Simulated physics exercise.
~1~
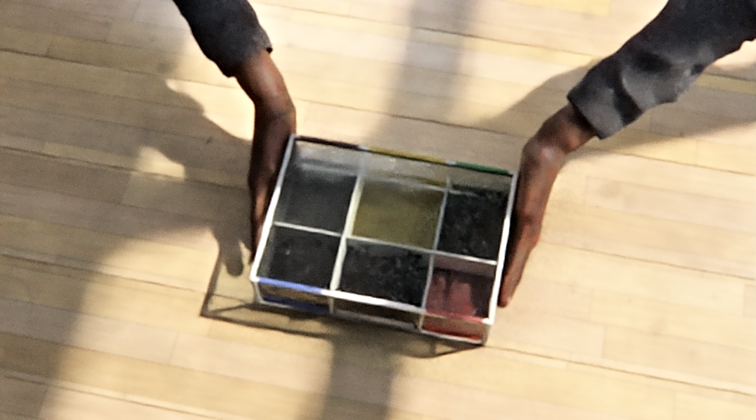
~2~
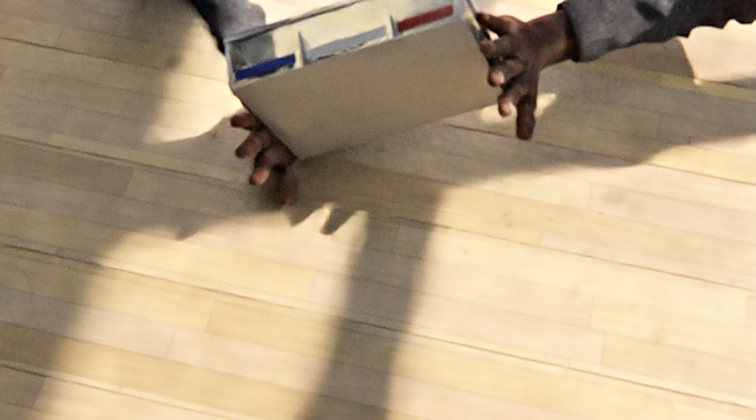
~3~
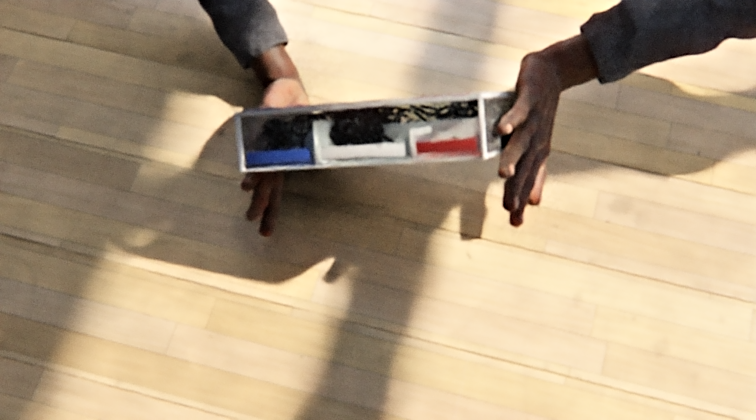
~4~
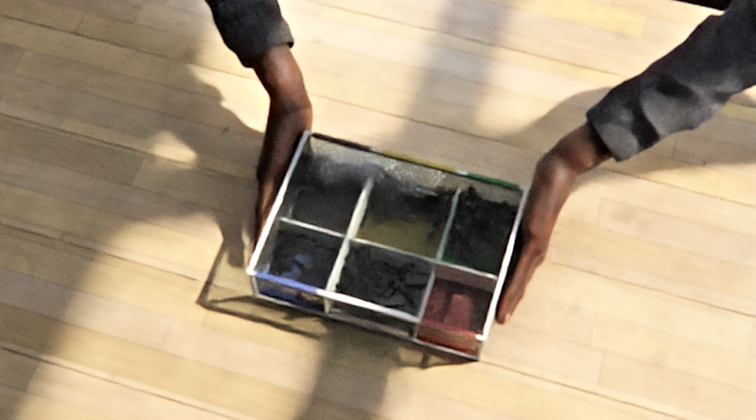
On a sunlit wooden floor, two hands lift and tilt a divided box, then lower it flat.
